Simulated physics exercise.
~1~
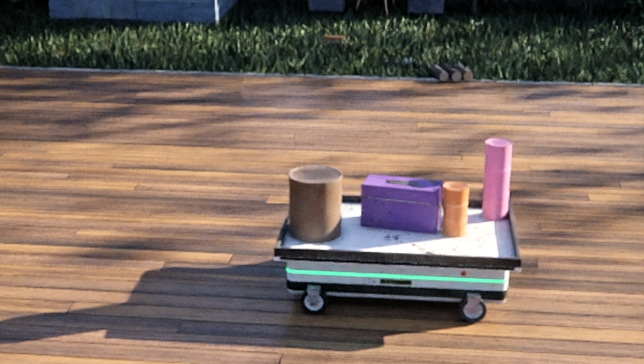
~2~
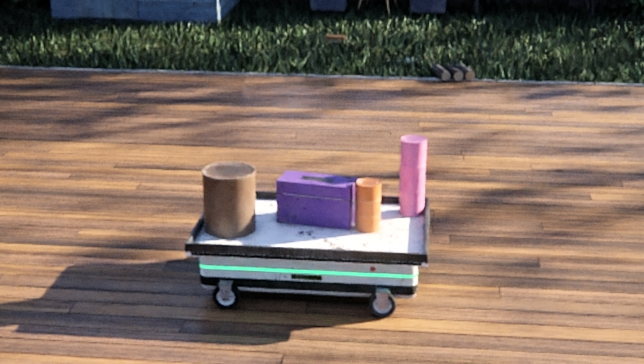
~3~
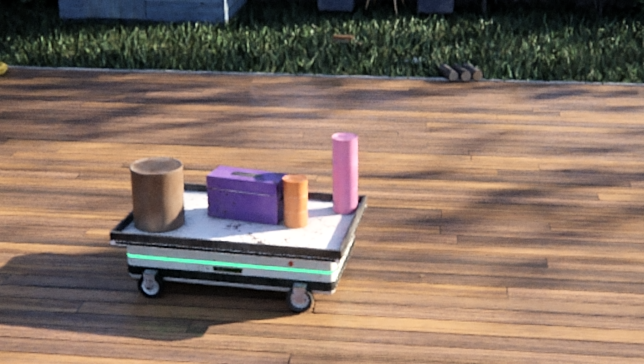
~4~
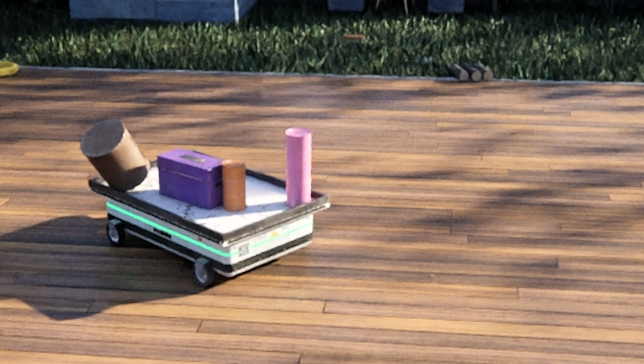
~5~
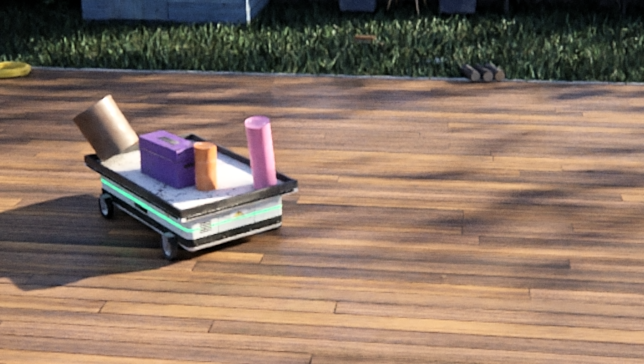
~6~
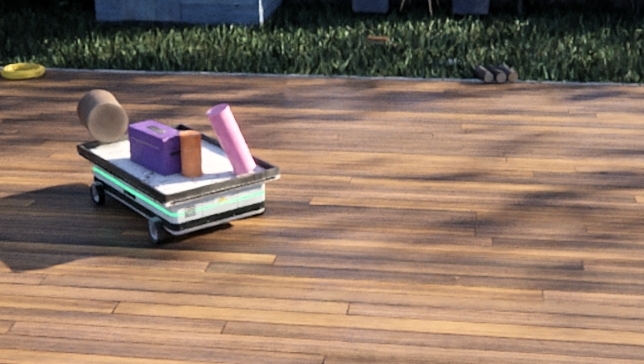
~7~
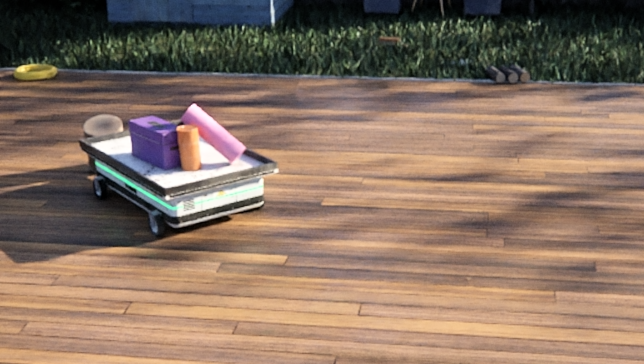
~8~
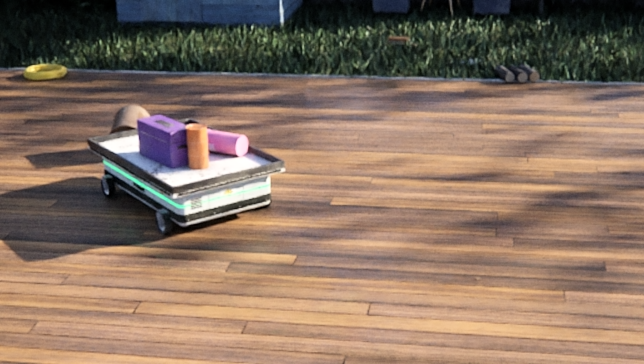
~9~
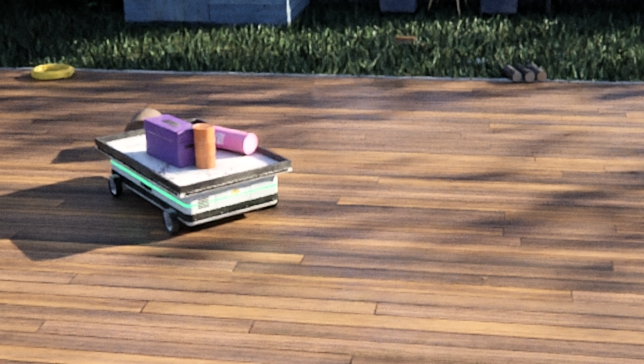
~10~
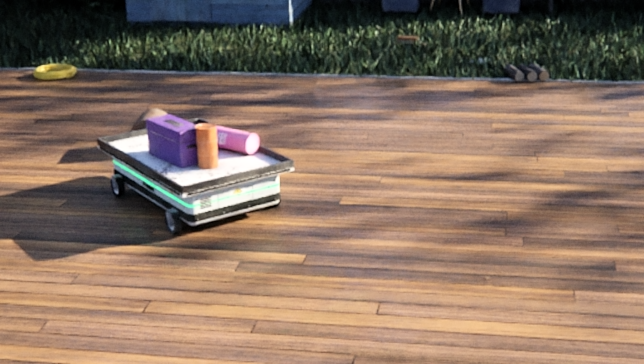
The clip opens on a low wheeled cart rolling left across a sunlit wooden deck, carrying a brown pail, a purple toolbox, a short orange canister and a tall pink canister. As the cart turns away from the viewer, the pail tips to the left. The pail then topples over the cart's edge and drops to the boards behind it, while the pink canister leans over to the left. The cart comes to a stop as the pink canister falls onto its side. At the end, the toolbox and orange canister stand upright beside it, with the pail partly hidden behind the cart.
